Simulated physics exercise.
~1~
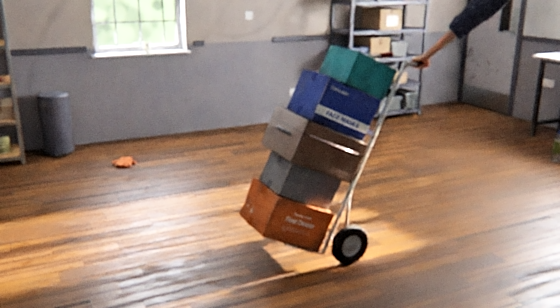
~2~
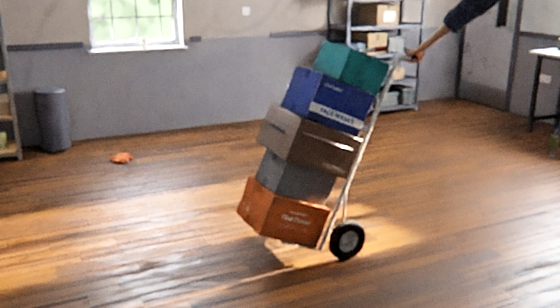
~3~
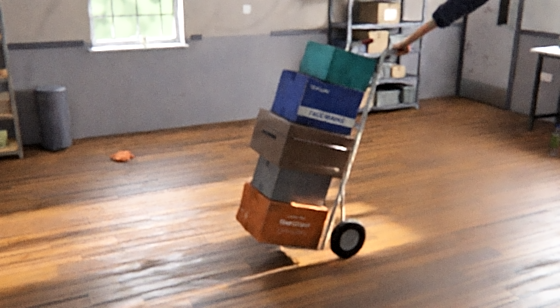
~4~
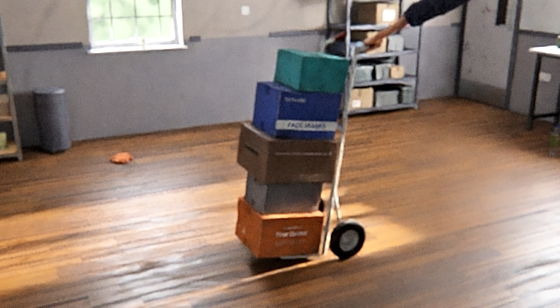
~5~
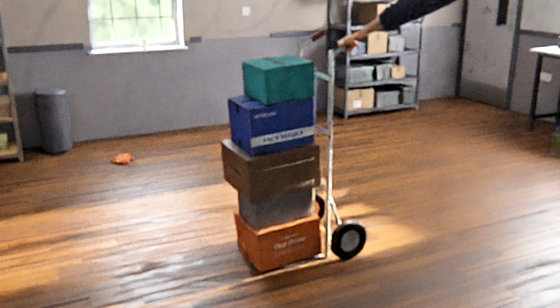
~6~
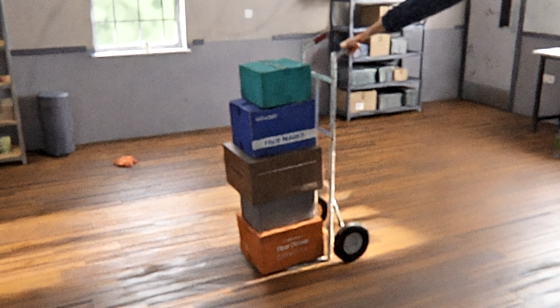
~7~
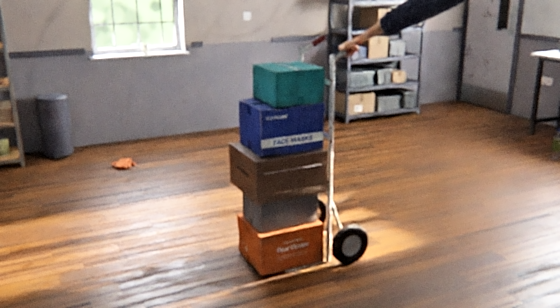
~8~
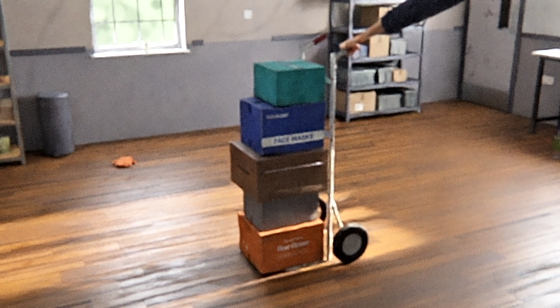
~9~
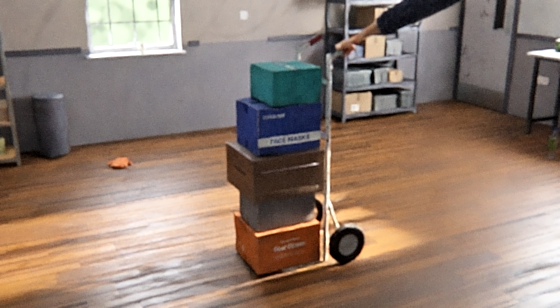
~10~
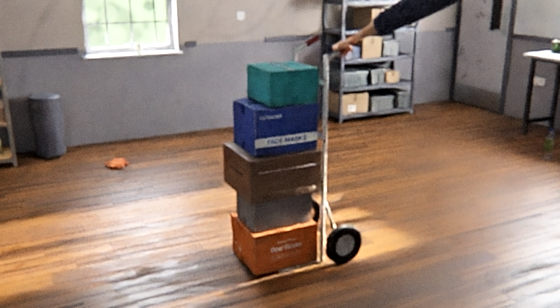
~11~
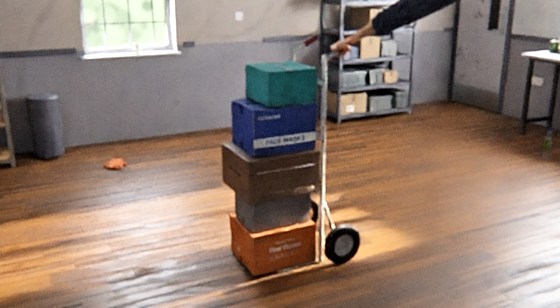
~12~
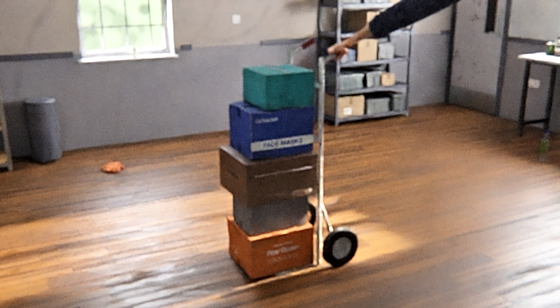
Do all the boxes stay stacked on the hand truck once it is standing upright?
Yes, all of the boxes stay stacked on the hand truck, and none of them tips over or drops off.
